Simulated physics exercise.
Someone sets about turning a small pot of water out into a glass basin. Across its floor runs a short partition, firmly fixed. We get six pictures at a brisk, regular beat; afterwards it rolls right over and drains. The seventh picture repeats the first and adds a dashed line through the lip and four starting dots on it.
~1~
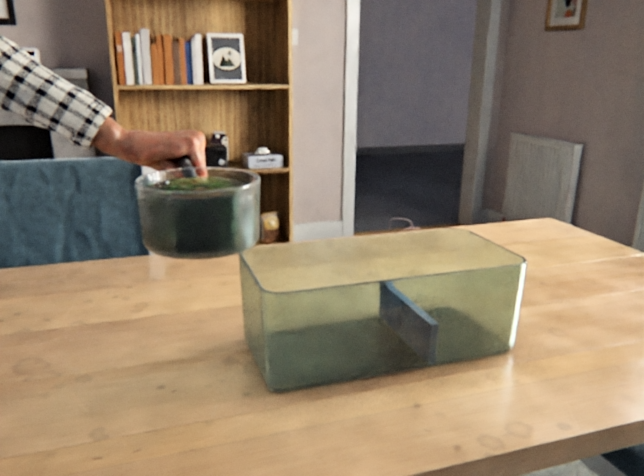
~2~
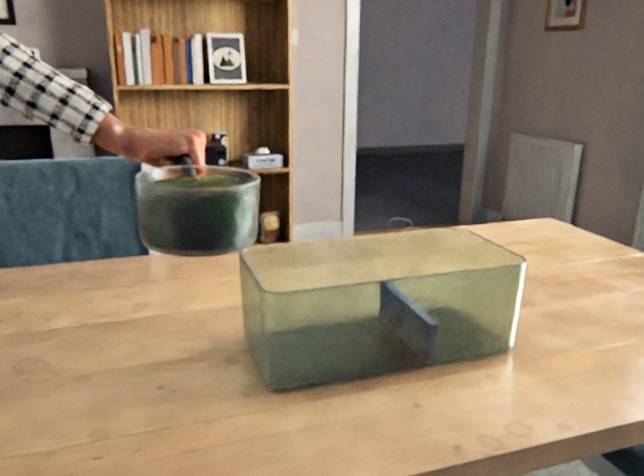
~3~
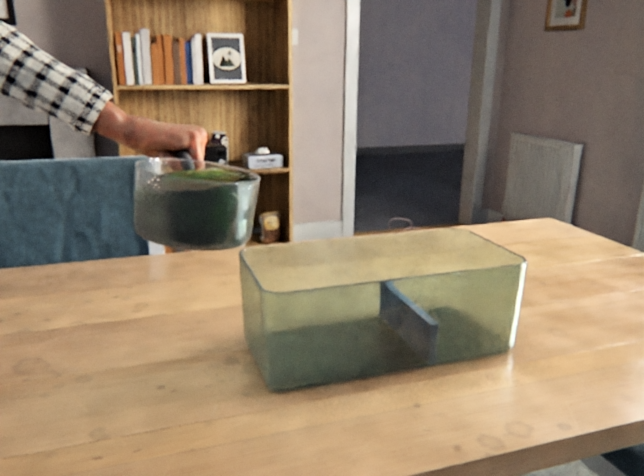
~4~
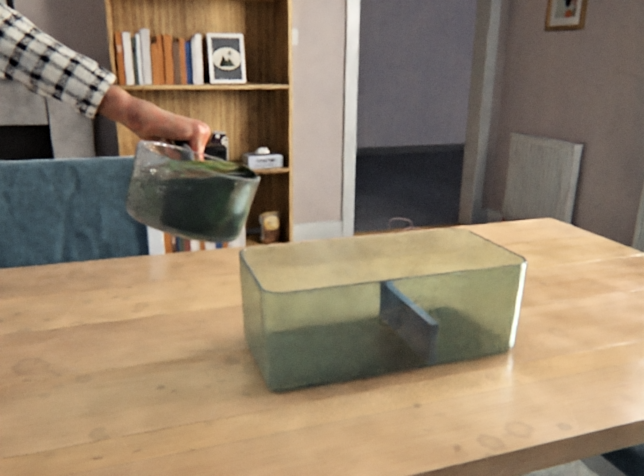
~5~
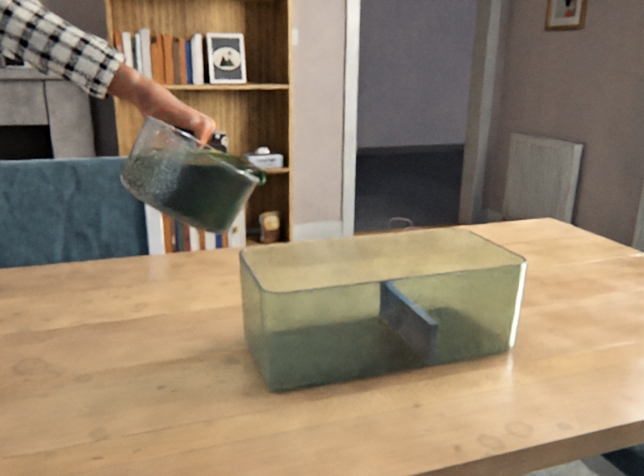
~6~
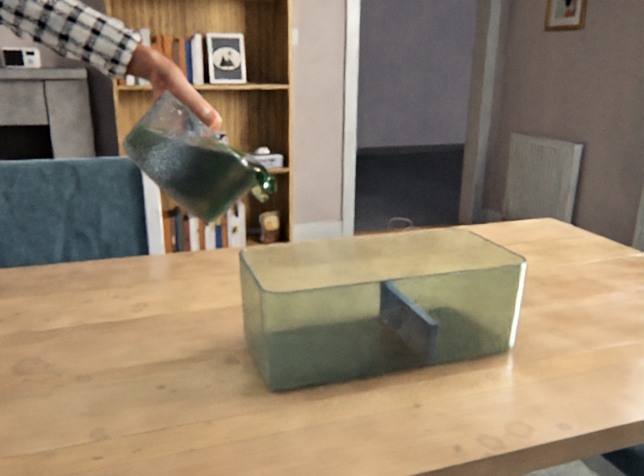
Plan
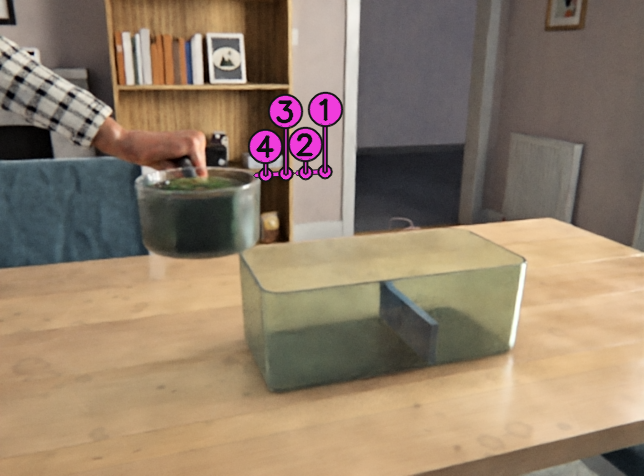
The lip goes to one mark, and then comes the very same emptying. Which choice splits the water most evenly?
Choose 1.
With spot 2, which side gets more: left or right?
The left one.
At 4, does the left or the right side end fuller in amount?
The left one.
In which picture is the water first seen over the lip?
In picture 4.
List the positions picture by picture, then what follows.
Upright, lip at (256, 175); basin from (265, 390) to (510, 347); top of the wall at (407, 300); nothing has left yet, in the first picture.
Tipped about 2°, lip at (256, 175); nothing has left yet, in the second picture.
Tipped about 8°, lip at (256, 175); nothing has left yet, in the third picture.
Tipped about 18°, lip at (256, 175); water is over the lip, down to (256, 175), in the fourth picture.
Tipped about 31°, lip at (256, 175); water is over the lip, down to (260, 179), in the fifth picture.
Tipped about 46°, lip at (256, 175); water is over the lip, down to (260, 196), in the sixth picture.
In magenta, 1 at (325, 171); 2 at (305, 172); 3 at (285, 173); 4 at (265, 174).
For spot 1, about 44 % ends left of the wall and 50 % right of it; 6 % is lost outside.
For spot 2, about 79 % ends left of the wall and 17 % right of it; 5 % is lost outside.
For spot 3, about 89 % ends left of the wall and 4 % right of it; 7 % is lost outside.
For spot 4, about 81 % ends left of the wall and 6 % right of it; 13 % is lost outside.
